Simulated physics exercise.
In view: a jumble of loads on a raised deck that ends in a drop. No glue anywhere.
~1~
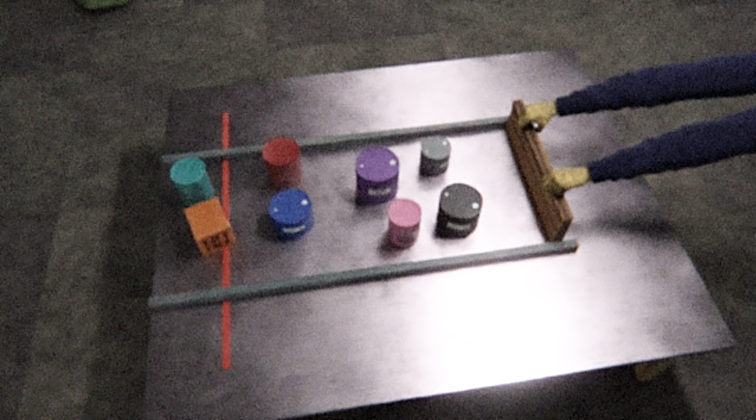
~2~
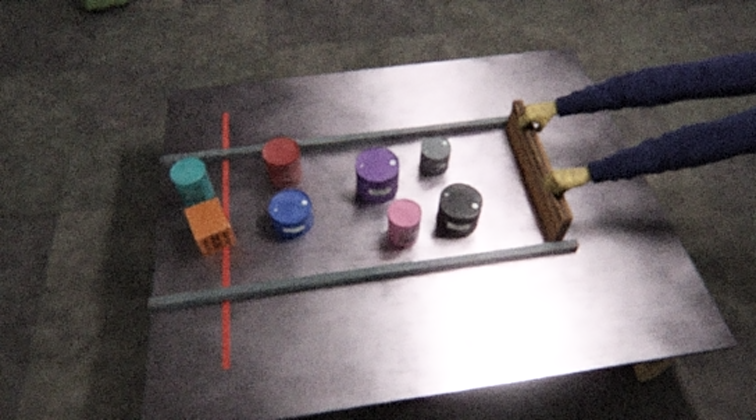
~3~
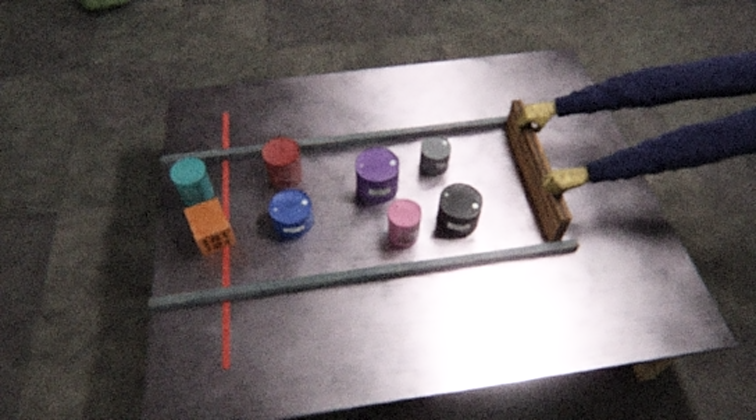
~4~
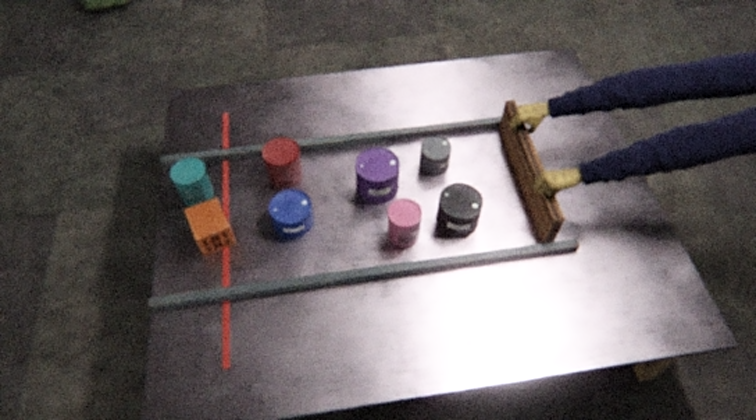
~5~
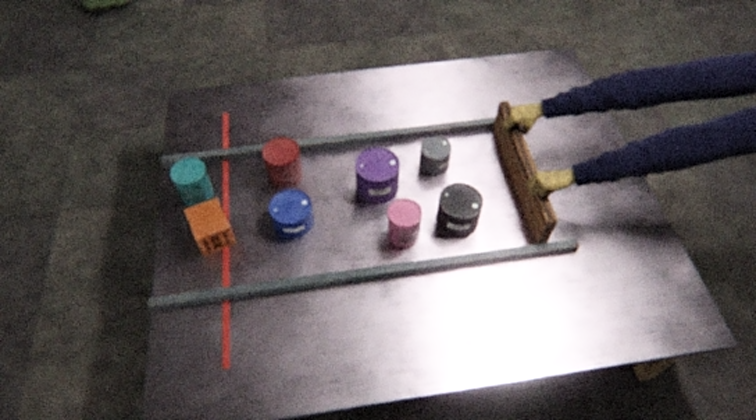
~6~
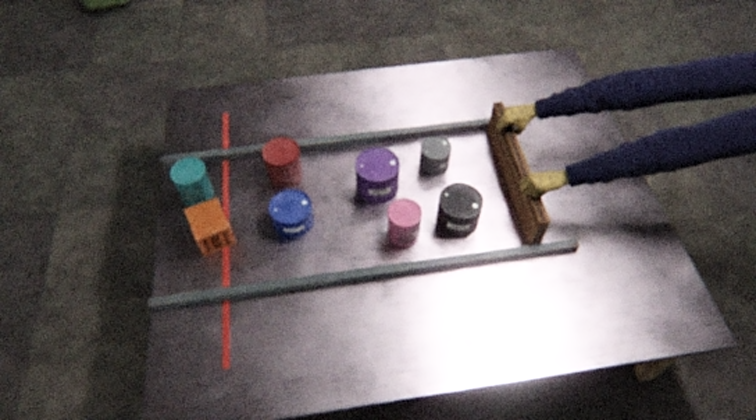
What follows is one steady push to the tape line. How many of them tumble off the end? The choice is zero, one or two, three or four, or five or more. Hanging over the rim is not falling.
The number that fall off is one or two.
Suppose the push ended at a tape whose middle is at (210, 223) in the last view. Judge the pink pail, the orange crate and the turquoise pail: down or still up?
The pink pail survives; the orange crate is lost; the turquoise pail drops off.
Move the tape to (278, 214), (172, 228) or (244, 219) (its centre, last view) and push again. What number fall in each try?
Down on the ground: 0, 8 and 1.
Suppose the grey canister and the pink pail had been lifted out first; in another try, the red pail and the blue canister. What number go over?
Fallen: 1, and 0 in the other try.
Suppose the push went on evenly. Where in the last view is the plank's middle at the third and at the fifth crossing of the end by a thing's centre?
Near (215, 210) and (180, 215).
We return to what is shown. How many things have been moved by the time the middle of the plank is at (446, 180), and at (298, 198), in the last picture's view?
3 and 7.
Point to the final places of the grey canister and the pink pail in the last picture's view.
Near (208, 176) and (180, 273).
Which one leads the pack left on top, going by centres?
It is the blue canister.
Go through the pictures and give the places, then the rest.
The first picture shows turquoise pail (193, 183); orange crate (210, 227); red pail (284, 164); plank (536, 168); tape (226, 221).
The second picture shows orange crate (210, 227); plank (536, 168).
The third picture shows red pail (284, 164); grey canister (435, 155).
The fourth picture shows turquoise pail (193, 183); blue canister (292, 214).
The fifth picture shows orange crate (210, 227); black canister (459, 210).
The sixth picture shows turquoise pail (193, 183); orange crate (210, 227); red pail (284, 164); plank (515, 171); tape (226, 221).
A little later, none off yet; turquoise pail at rest near (193, 183); orange crate at rest near (210, 227); red pail at rest near (284, 164).
When it is over, the number that fall off is one or two; down, orange crate and turquoise pail.
